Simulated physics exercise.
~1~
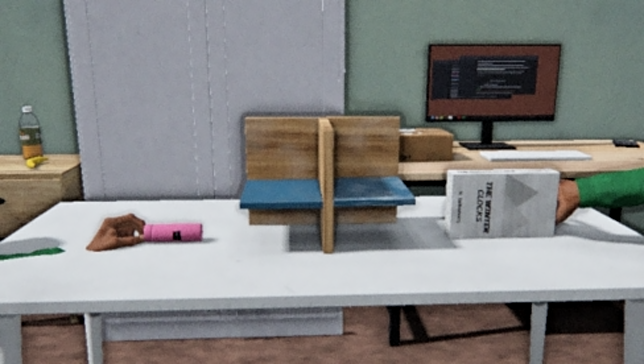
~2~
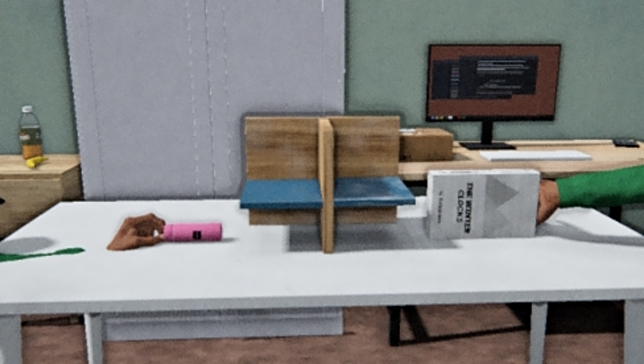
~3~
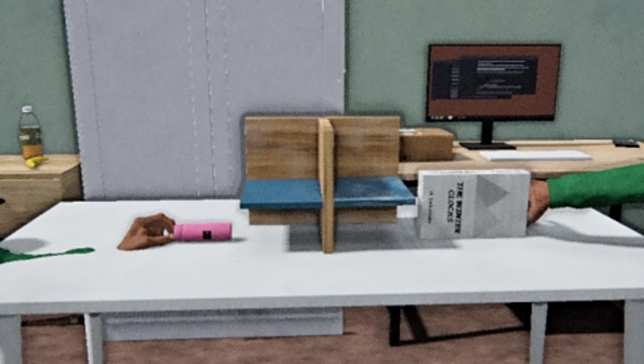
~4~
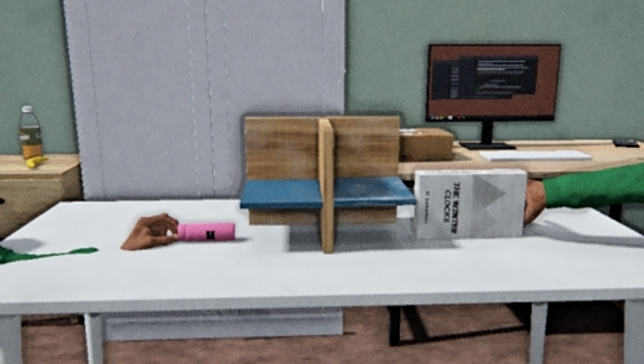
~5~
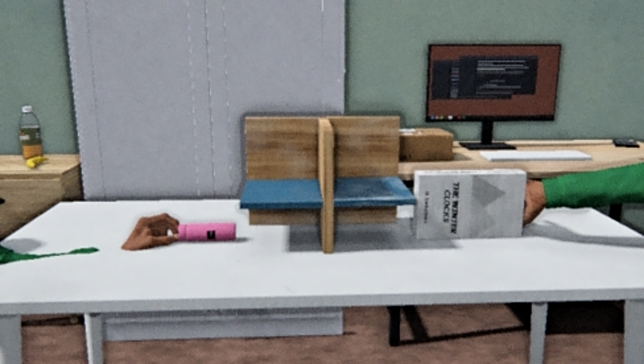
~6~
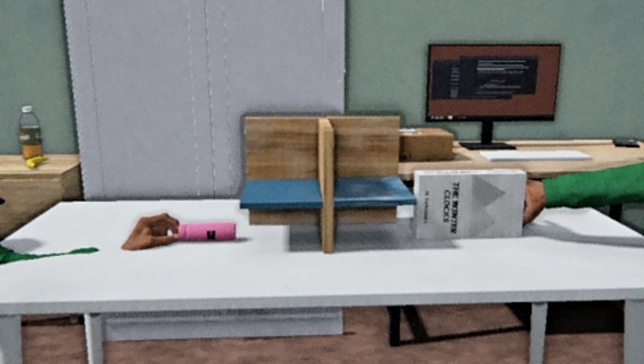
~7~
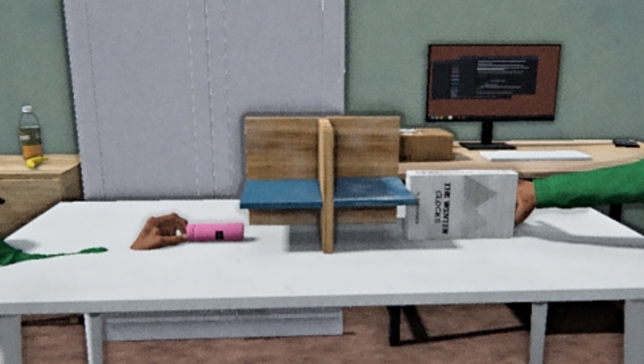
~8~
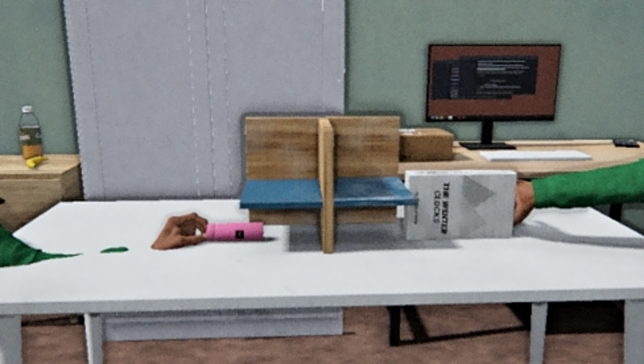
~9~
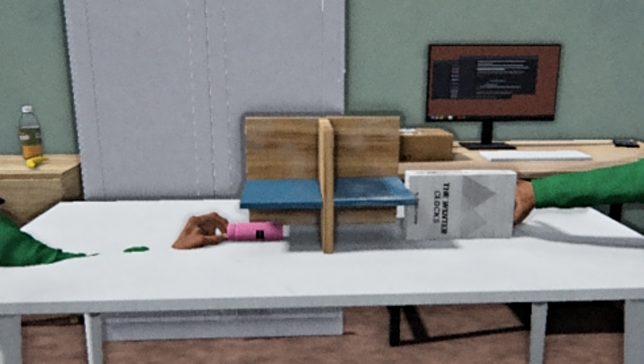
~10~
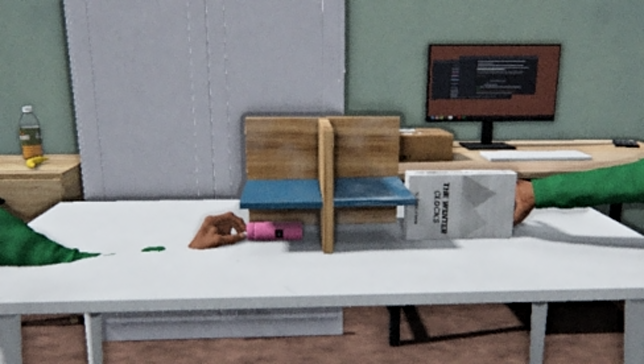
Two hands in green sleeves push objects from opposite sides toward a low wooden rack with a blue shelf, set on a white table and seen from the front in a room with a monitor behind. On the left is a pink shaker lying on its side, and on the right a white book on its side. Both slide inward, then nearly pause. The book moves slightly farther left and stops against the shelf's right end, its hand still behind it. The shaker keeps sliding right and passes beneath the left part of the blue shelf, with the hand following.
